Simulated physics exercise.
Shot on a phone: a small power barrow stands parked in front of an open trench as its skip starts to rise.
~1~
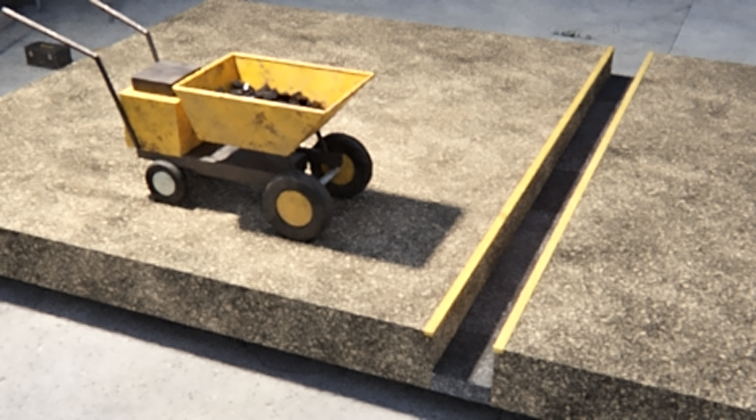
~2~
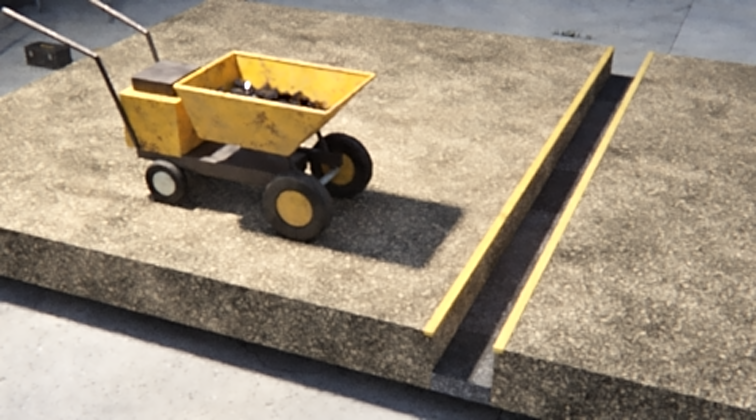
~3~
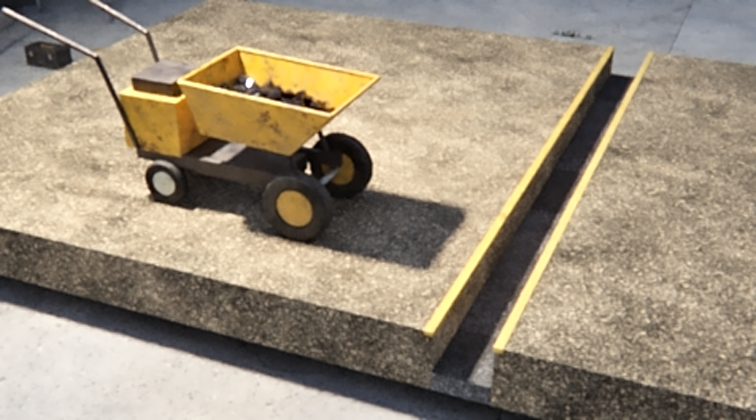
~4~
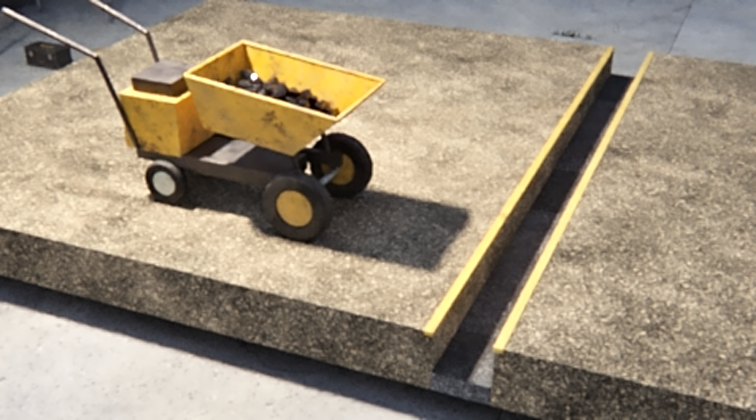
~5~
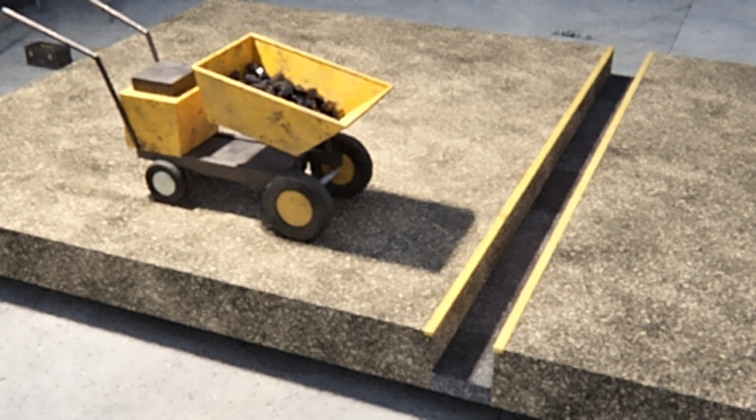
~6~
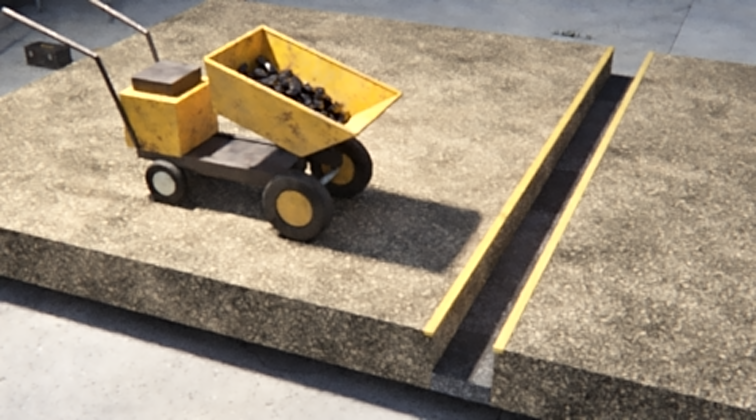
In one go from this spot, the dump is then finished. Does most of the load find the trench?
The load will chiefly settle outside the trench.
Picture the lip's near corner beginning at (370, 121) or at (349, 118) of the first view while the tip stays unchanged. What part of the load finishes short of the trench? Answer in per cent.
You'd see close to 10 per cent the first time and close to 40 per cent the next.
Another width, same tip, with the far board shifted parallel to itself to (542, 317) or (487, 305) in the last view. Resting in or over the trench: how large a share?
About 30 %, then 20 %.
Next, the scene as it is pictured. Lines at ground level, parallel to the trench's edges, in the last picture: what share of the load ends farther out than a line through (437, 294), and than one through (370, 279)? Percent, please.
Estimate, first then second: 40 %, 80 %.
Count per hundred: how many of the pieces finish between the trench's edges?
Close to 30 in every hundred pieces.
Shortly afterwards, skip tipped steeply; the whole lot in the skip.
Next, skip tipped right over; the bulk in the skip; near a quarter short of the trench.
Some moments later, skip tipped right over; near a quarter in the skip; near half short of the trench; near a quarter in or heaped over the trench; only a few beyond it.
In the end, skip tipped right over; near a quarter in the skip; near half short of the trench; near a quarter in or heaped over the trench; only a few beyond it.
